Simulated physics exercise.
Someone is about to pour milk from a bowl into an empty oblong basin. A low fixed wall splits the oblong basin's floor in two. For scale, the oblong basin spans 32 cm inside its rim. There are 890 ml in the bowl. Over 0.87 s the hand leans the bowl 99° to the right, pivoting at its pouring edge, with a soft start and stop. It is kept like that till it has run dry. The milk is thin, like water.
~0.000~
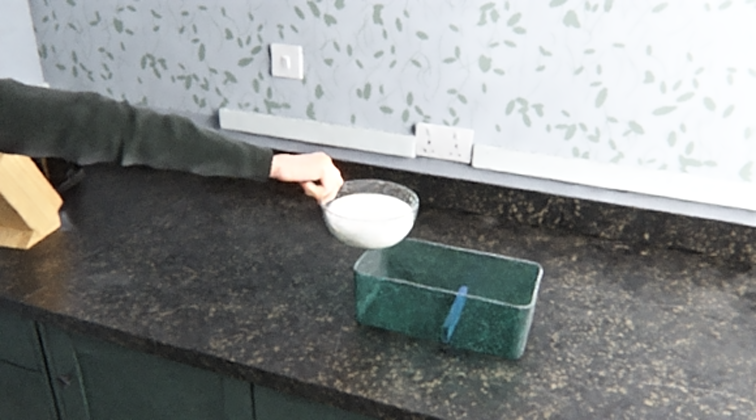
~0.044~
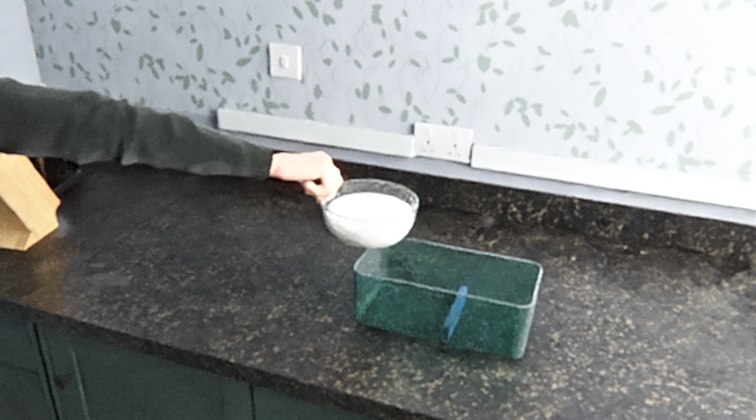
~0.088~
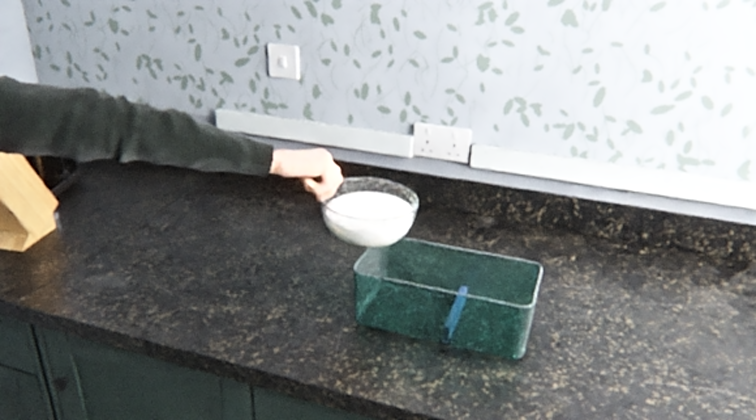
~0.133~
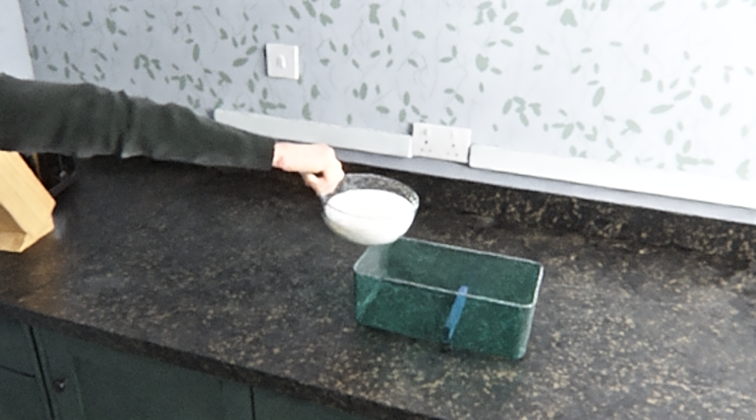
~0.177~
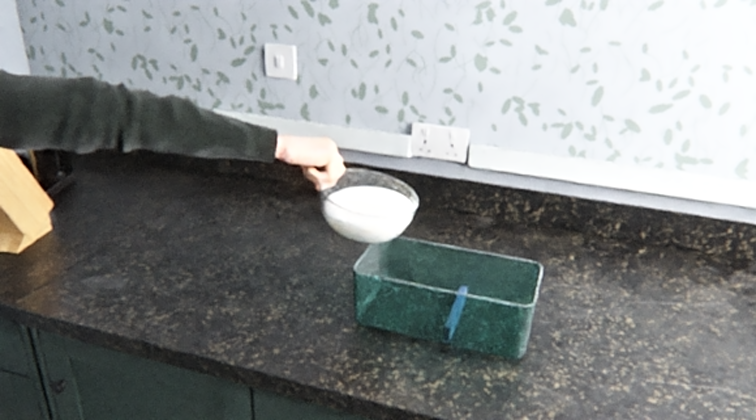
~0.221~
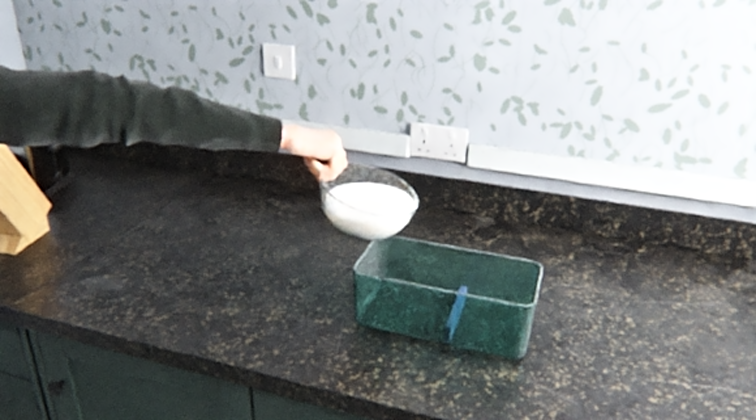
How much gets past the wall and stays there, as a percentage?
Roughly 63 per cent is past the wall.
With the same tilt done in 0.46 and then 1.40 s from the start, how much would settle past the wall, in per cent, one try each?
In turn about 55 and 65 per cent.
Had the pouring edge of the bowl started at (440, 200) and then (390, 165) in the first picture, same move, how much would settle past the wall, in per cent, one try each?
In turn about 70 and 50 per cent.
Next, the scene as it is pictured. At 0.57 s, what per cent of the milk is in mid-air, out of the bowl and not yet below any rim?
About 40 per cent.
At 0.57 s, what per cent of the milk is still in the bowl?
About 54 per cent.
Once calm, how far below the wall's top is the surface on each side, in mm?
Some 22 mm on the left and 4 mm on the right.
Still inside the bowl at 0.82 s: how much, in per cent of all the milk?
Some 4 per cent.
Then, 0.57 s in, the tilt is 72° and 55 per cent is still to pour, 5 is left of the wall and 0 right of it.
Then, 0.82 s in, the tilt is 98° and 4 per cent is still to pour, 9 is left of the wall and 69 right of it.
Then, 1.08 s in, the tilt is 99° and 0 per cent is still to pour, 28 is left of the wall and 70 right of it.
Then, 1.37 s in, the tilt is 99° and 0 per cent is still to pour, 33 is left of the wall and 64 right of it.
Finally, 35 per cent lies left of the wall, 63 right of it and 2 outside.
